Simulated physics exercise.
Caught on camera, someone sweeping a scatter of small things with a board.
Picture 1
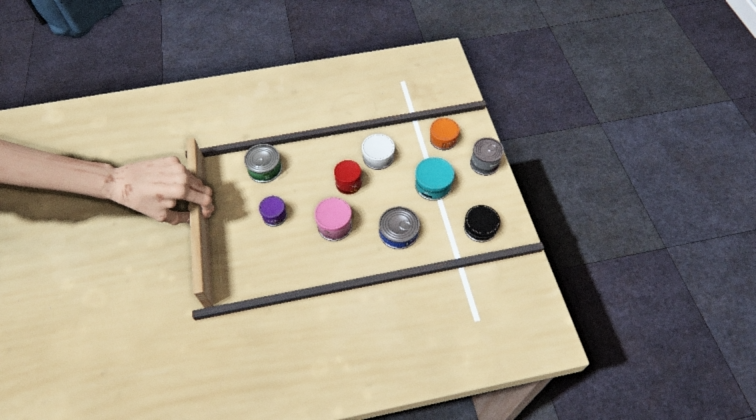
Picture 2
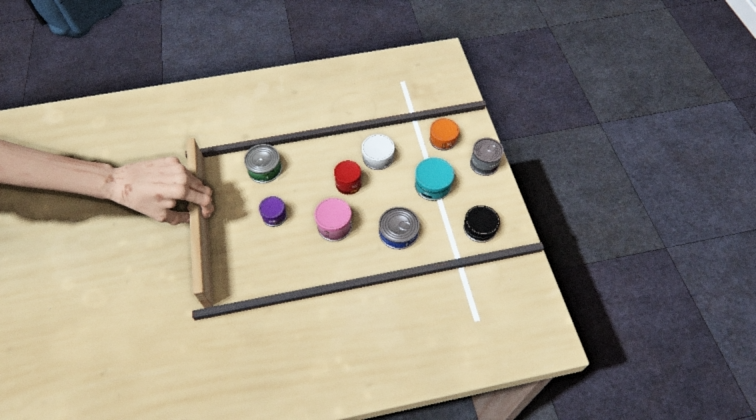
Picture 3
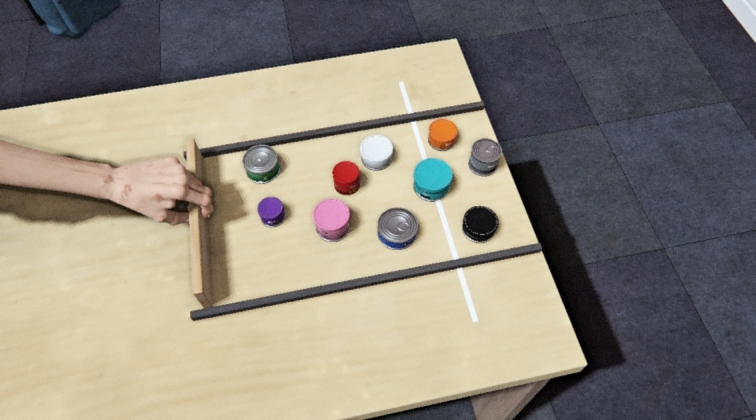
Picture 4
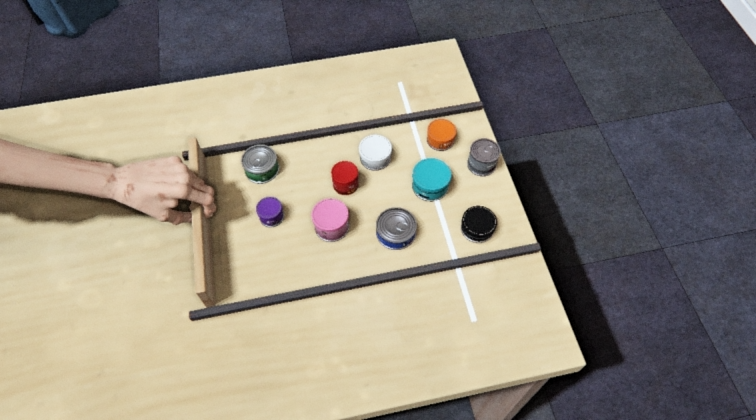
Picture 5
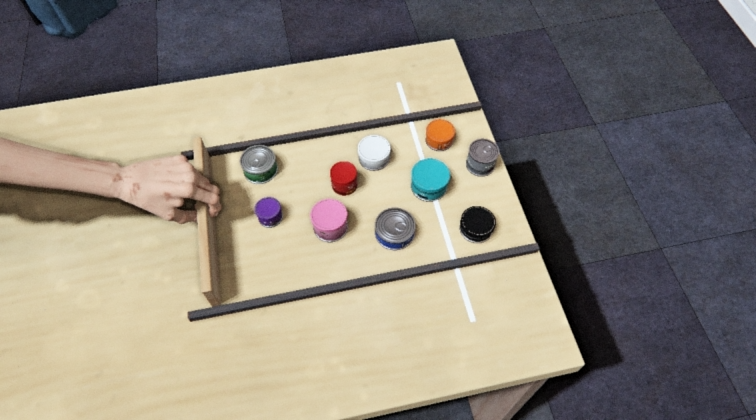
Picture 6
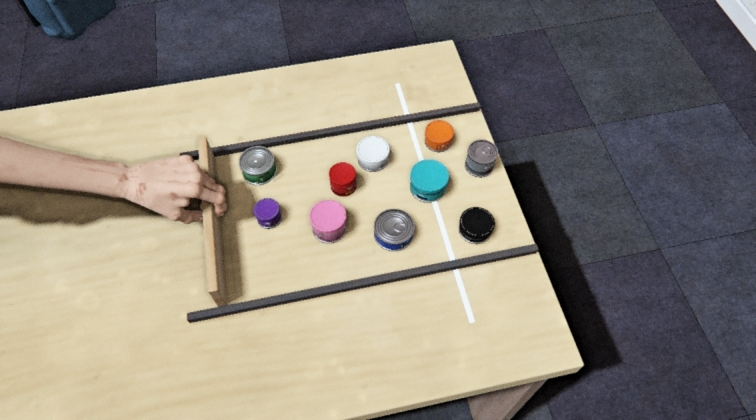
A hand slides a wooden board slightly right toward scattered small round containers on a table.
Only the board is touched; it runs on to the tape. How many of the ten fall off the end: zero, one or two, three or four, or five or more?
The number that fall off is zero.
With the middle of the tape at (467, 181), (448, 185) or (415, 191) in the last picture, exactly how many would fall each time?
Try by try, 3, 1 and 0.
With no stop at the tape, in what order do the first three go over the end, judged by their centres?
In order: The grey tin, the black pot, the orange pot.
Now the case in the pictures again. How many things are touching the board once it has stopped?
5 of them.
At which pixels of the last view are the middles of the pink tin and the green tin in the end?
The pink tin at (454, 200), the green tin at (431, 133).
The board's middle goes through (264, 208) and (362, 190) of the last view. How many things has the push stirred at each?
2 and 6.
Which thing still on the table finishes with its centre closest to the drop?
The grey tin.
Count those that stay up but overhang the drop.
It comes to 1.
A little later, none off yet; grey tin at rest near (481, 158); black pot at rest near (476, 226); orange pot at rest near (439, 136).
Next, none off yet; grey tin at rest near (481, 158); black pot at rest near (476, 226); orange pot at rest near (443, 135).
When it is over, the number that fall off is zero.
